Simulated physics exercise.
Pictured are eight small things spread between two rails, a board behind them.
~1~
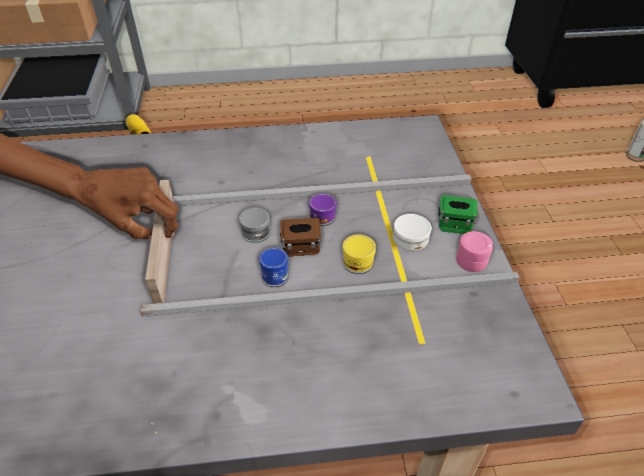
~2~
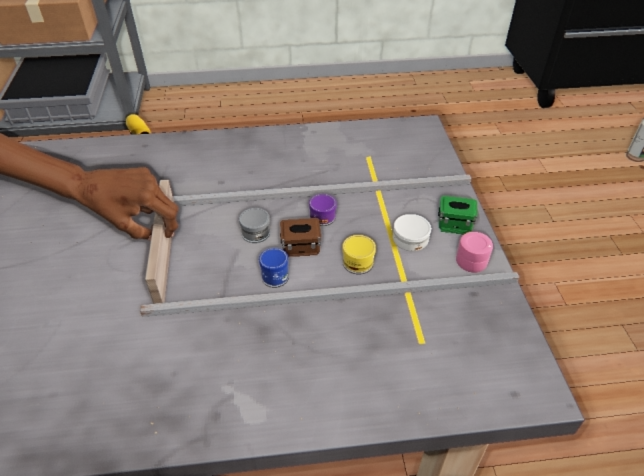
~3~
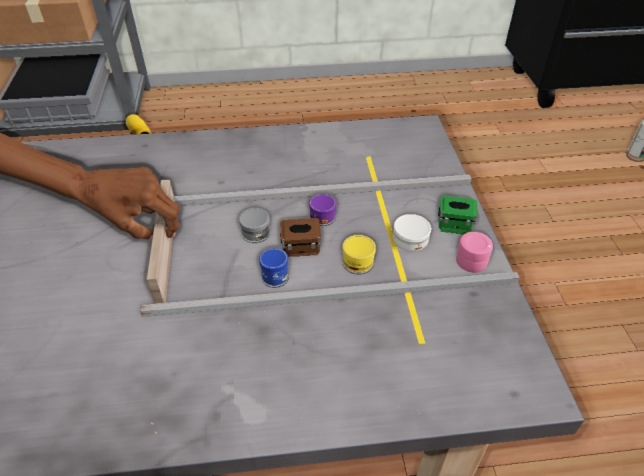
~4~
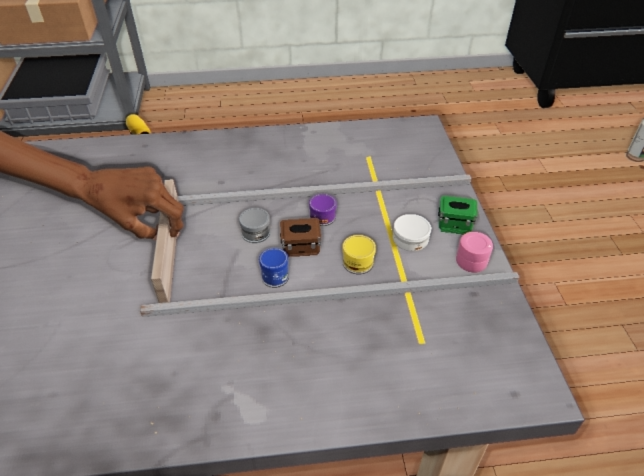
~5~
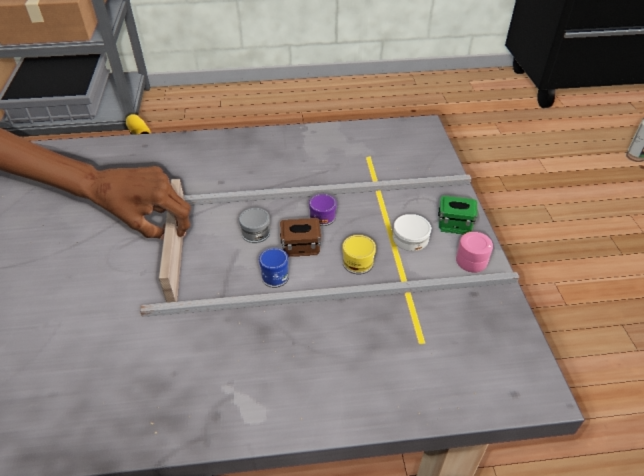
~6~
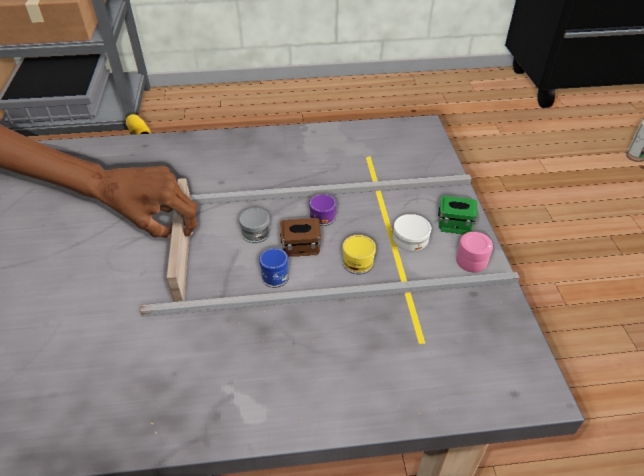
To begin with, a hand holds a wooden board upright at the left end of two rails on a grey table, with eight small colourful containers spread between them and a yellow tape line. The hand then slides the board slightly right, and the containers stay still, untouched.
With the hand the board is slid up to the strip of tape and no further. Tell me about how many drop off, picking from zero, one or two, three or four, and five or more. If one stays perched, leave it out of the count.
The answer is zero.
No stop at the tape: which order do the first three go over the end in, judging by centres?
They go in this order: The green case, the pink lid and the white tub.
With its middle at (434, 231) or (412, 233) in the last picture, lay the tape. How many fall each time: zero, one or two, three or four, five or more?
The falls would be either one or two; none at all.
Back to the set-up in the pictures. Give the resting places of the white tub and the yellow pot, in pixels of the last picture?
The white tub ends at (447, 230) and the yellow pot at (440, 250).
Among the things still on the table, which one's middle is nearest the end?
The green case finishes closest.
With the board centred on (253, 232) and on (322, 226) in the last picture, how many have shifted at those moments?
Tally at point one: 1; at point two: 5.
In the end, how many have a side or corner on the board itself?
It's touching 4 at the end.
Early on, none off yet; pink lid at rest near (474, 252); green case at rest near (457, 215); white tub at rest near (412, 233).
Finally, the number that fall off is zero.
